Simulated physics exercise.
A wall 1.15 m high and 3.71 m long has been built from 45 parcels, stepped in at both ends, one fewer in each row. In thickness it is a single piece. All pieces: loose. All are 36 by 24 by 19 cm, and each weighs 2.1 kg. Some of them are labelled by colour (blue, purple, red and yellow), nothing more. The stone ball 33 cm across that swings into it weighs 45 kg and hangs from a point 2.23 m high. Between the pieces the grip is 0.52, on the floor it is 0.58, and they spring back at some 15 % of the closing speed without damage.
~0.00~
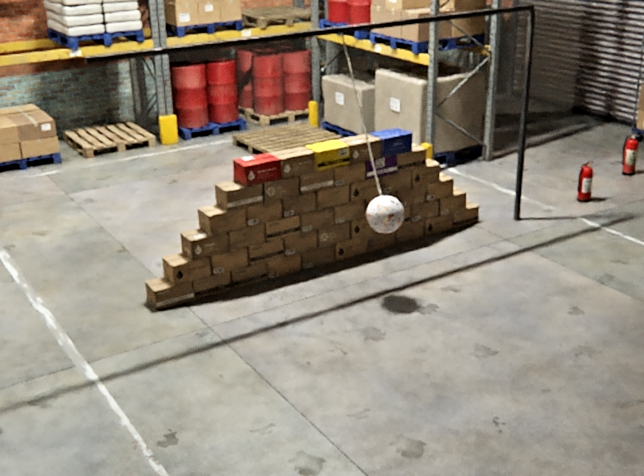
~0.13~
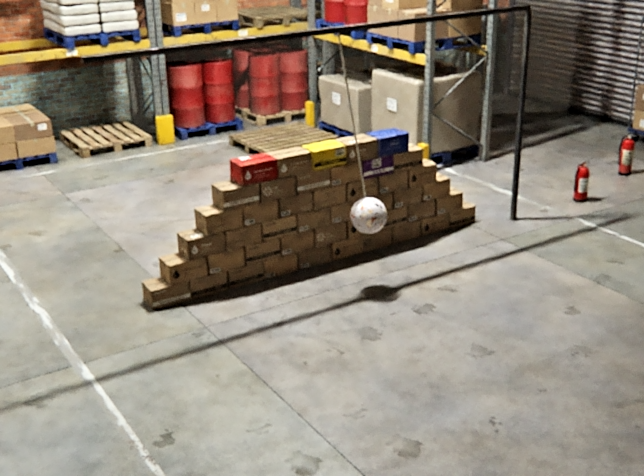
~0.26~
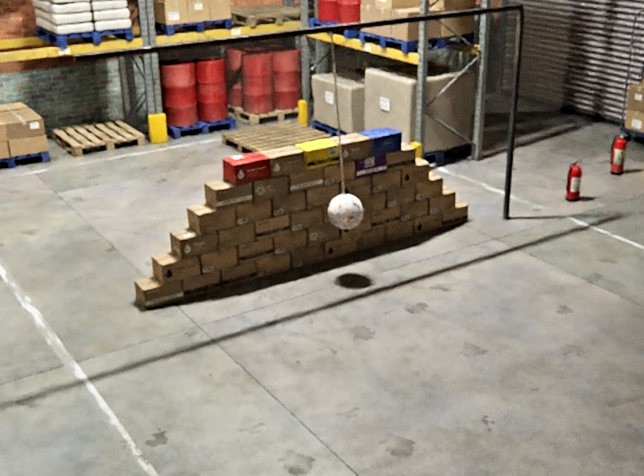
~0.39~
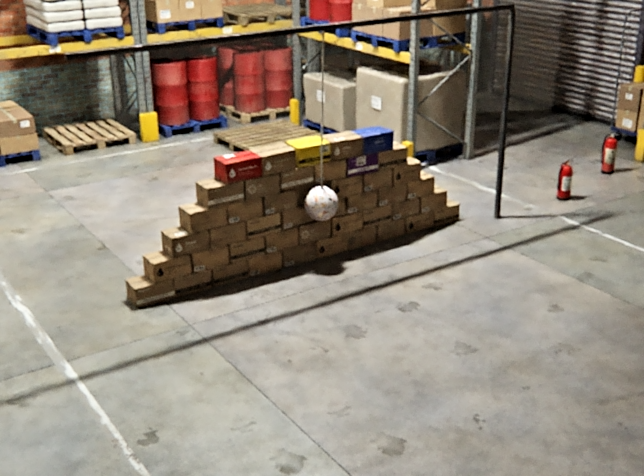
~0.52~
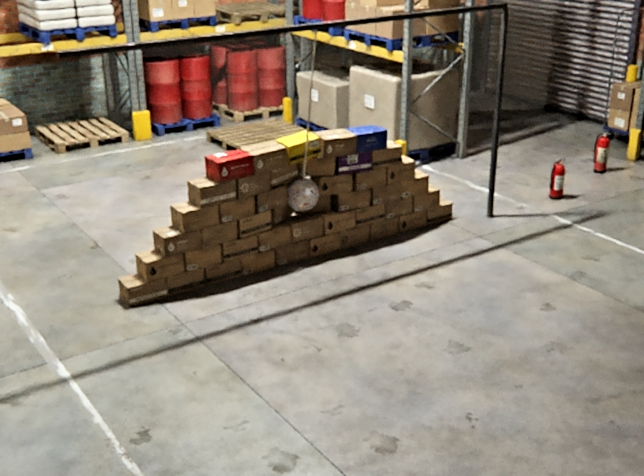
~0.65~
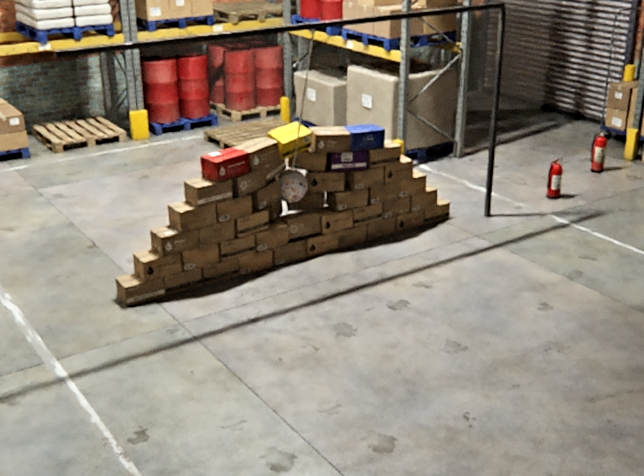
In a warehouse, a pale ball hanging on a line swung leftward and back into a stepped wall of brown boxes, pushing into its upper middle and shifting and tilting several boxes near the top.
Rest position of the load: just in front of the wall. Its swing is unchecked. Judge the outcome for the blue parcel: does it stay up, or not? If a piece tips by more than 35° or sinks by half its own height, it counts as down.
For the blue parcel, the answer is not.
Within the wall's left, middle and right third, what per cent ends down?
In percent, the thirds read 10 on the left, 60 in the middle and 10 on the right.
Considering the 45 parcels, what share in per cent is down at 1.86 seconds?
By then, 35 per cent.
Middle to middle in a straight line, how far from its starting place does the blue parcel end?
Start and end are some 145 cm apart.
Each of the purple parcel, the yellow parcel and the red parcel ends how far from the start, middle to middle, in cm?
Here purple ends up 110 centimetres away, yellow 130 centimetres and red 140 centimetres.
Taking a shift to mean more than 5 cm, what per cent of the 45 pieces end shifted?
That makes 35 percent.
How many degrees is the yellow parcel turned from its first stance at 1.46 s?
40°.
After 0.84 s, line 20° past plumb; 1 of the 45 parcels down; blue parcel 58 mm from its place; yellow parcel 29° from how it stood.
After 1.16 s, line 18° past plumb; 8 of the 45 parcels down; blue parcel 20° from how it stood; purple parcel 24° from how it stood.
After 1.46 s, line 7° past plumb; 15 of the 45 parcels down; blue parcel 59° from how it stood, 29 cm lower; purple parcel 65° from how it stood, 31 cm lower.
After 1.86 s, line 13° before plumb; 15 of the 45 parcels down; blue parcel on its side; red parcel upside down.
In the end (3.7 s), line 19° past plumb; 15 of the 45 parcels down; blue parcel upside down; red parcel upside down; purple parcel on its side. From the last view, middles, blue parcel near (365, 193), red parcel near (136, 255).
